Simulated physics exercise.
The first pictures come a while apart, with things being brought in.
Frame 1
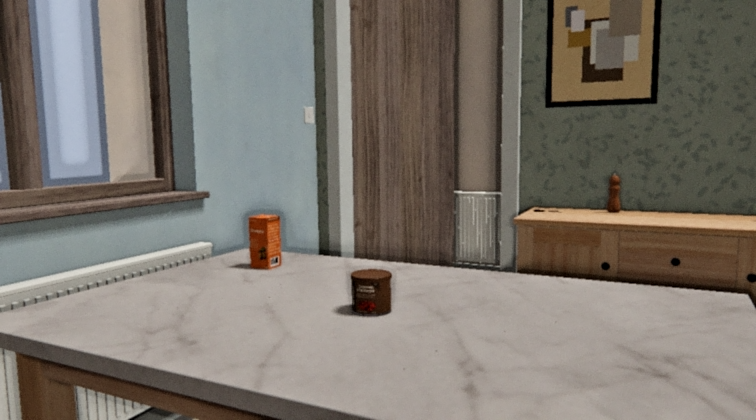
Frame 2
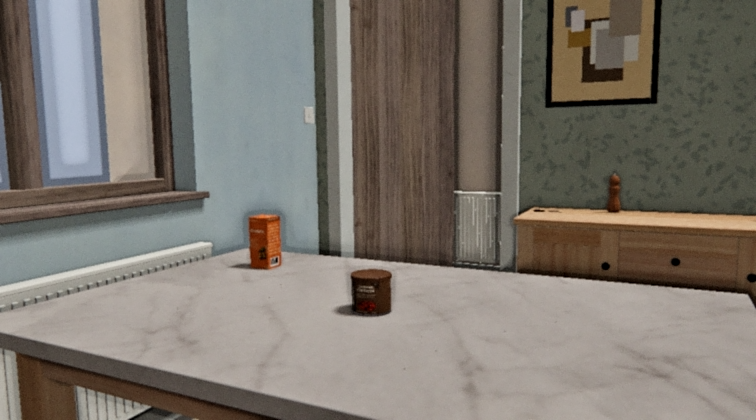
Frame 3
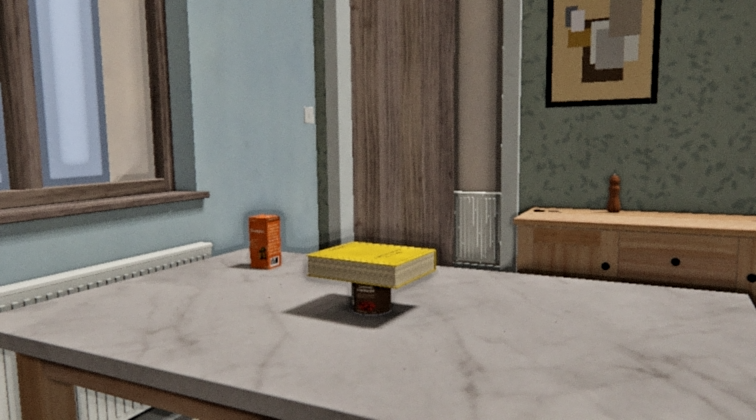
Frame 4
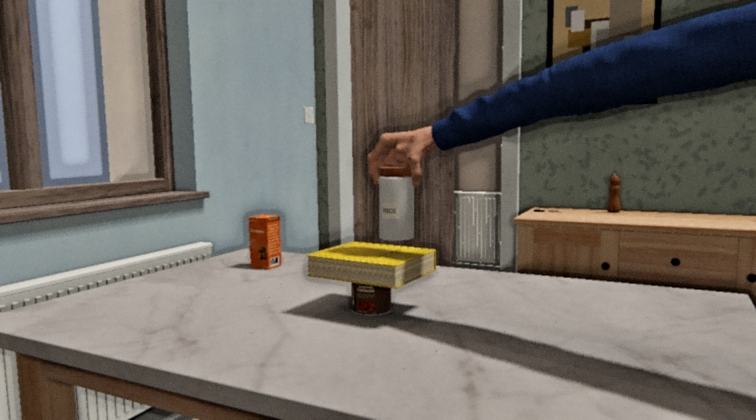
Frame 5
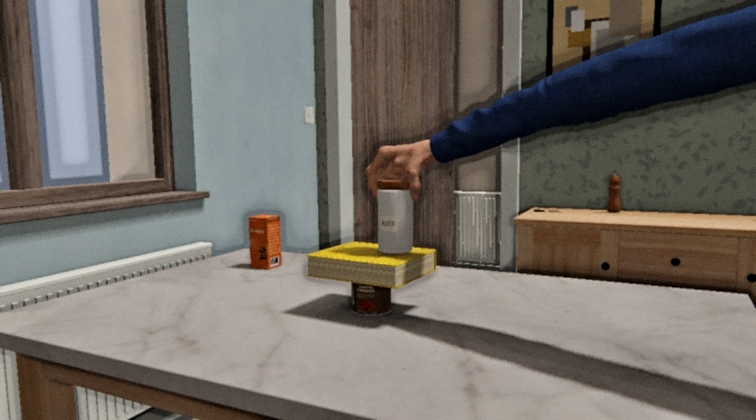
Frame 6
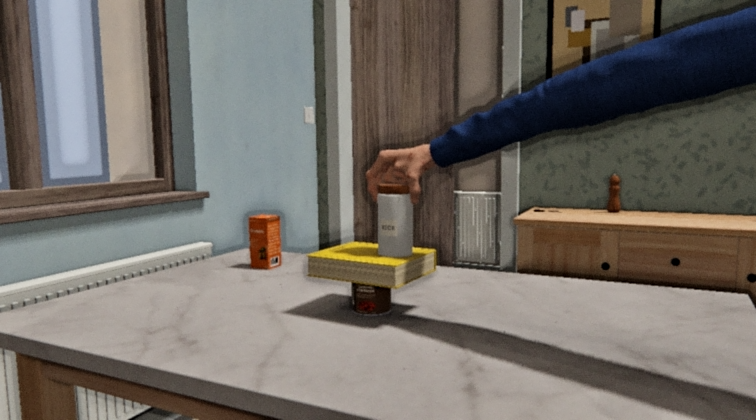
On a marble-topped table, a yellow book appears atop a brown tin, then a hand lowers a white jar onto the book.
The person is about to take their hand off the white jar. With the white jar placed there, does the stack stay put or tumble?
It stays balanced.
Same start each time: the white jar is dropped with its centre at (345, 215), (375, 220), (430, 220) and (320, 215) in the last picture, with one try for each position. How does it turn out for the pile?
Attempt one, the pile survives; attempt two, it survives; attempt three, it falls over; attempt four, it falls over.
Then, 0.40 s on from there, no change.
Then, 1.20 s on from there, white jar resting near (395, 220).
In the end, all 4 unmoved. At the end, from the last picture's camera, white jar near (395, 220). The pile keeps its balance.
